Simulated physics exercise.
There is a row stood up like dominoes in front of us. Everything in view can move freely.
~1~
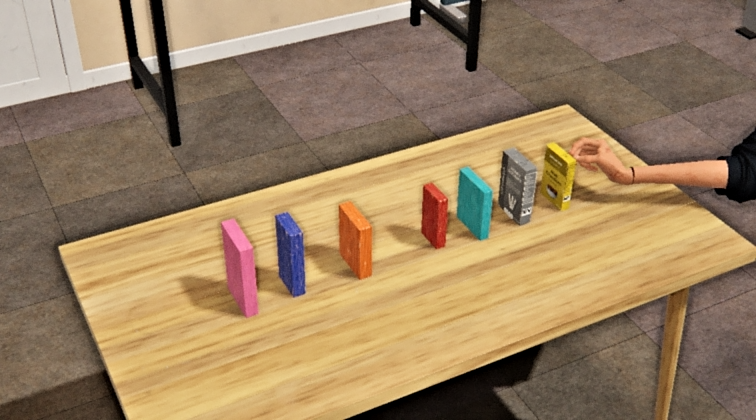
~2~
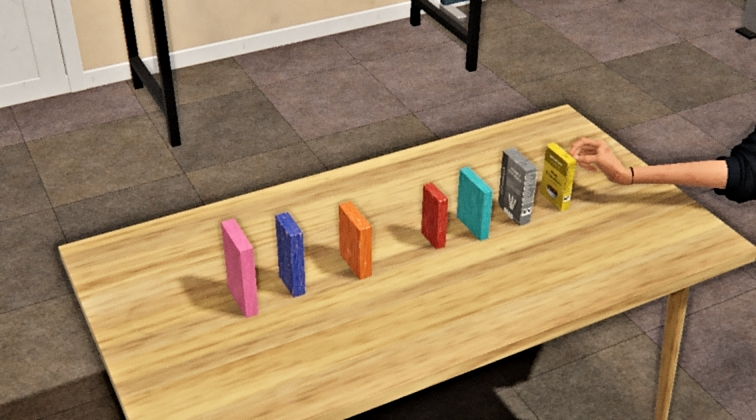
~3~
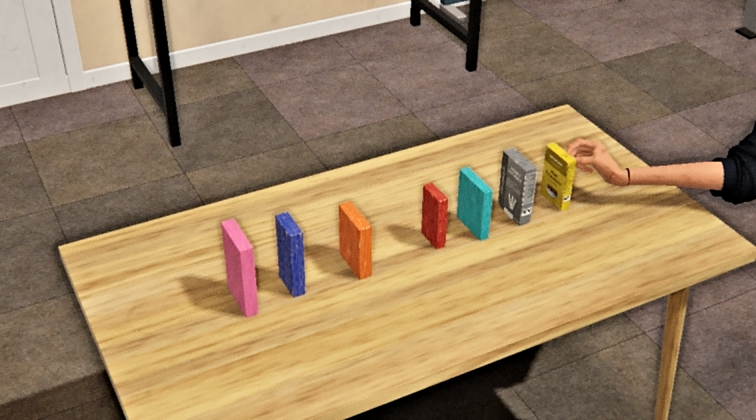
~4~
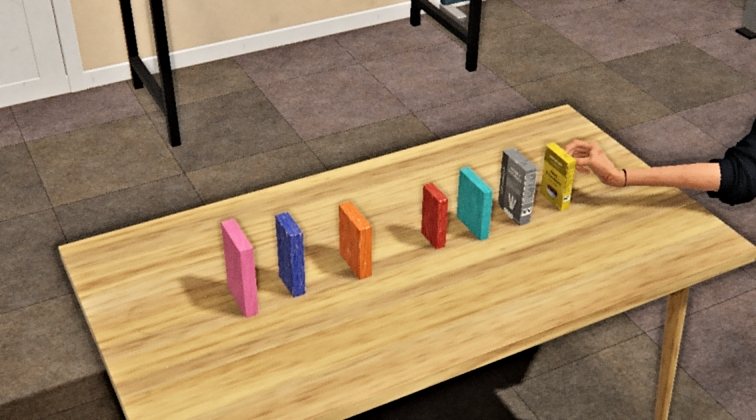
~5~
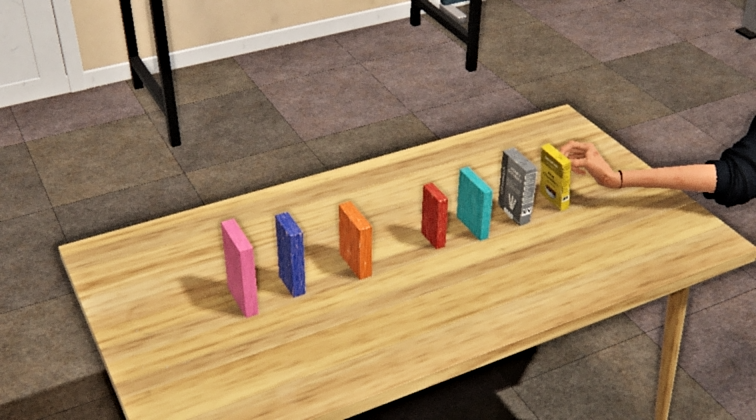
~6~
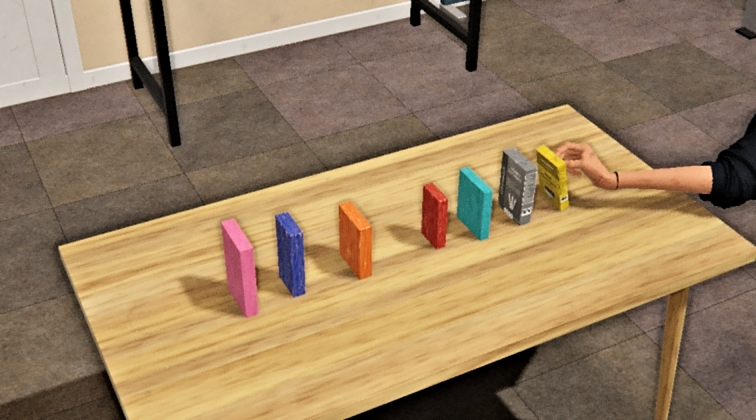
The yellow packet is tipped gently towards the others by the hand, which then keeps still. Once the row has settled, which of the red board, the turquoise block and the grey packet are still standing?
In order: Most likely the red board is a casualty. Most likely the turquoise block is a casualty. Most likely the grey packet is a casualty.
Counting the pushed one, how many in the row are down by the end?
The count is 4.
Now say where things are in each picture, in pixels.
The first frame shows red board (434, 216); turquoise block (474, 204); grey packet (517, 187).
The second frame shows blue block (291, 255); orange block (355, 240).
The third frame shows blue block (291, 255); orange block (355, 241).
The fourth frame shows blue block (291, 255); orange block (355, 241).
The fifth frame shows yellow packet 6° over; blue block (291, 255); orange block (355, 241).
The sixth frame shows yellow packet 12° over; red board (434, 216); turquoise block (474, 204); grey packet (517, 187).
Then, 0.40 s on from there, yellow packet 57° over; grey packet turned 20° from how it was put near (507, 190).
Then, 0.70 s on from there, yellow packet 74° over; grey packet turned 65° from how it was put near (485, 207); turquoise block turned 46° from how it was put near (454, 214); red board turned 13° from how it was put near (429, 217).
Then, 0.90 s on from there, yellow packet 75° over; red board on its side near (397, 244); grey packet on its side near (482, 213); turquoise block on its side near (444, 228).
Then, 1.60 s on from there, yellow packet 76° over; red board on its side near (395, 248); grey packet on its side near (482, 213); turquoise block on its side near (444, 228).
In the end, toppled on the table, turquoise block, red board and grey packet; the other 2 unmoved. At the end, from the last picture's camera, red board near (395, 248), turquoise block near (444, 228).
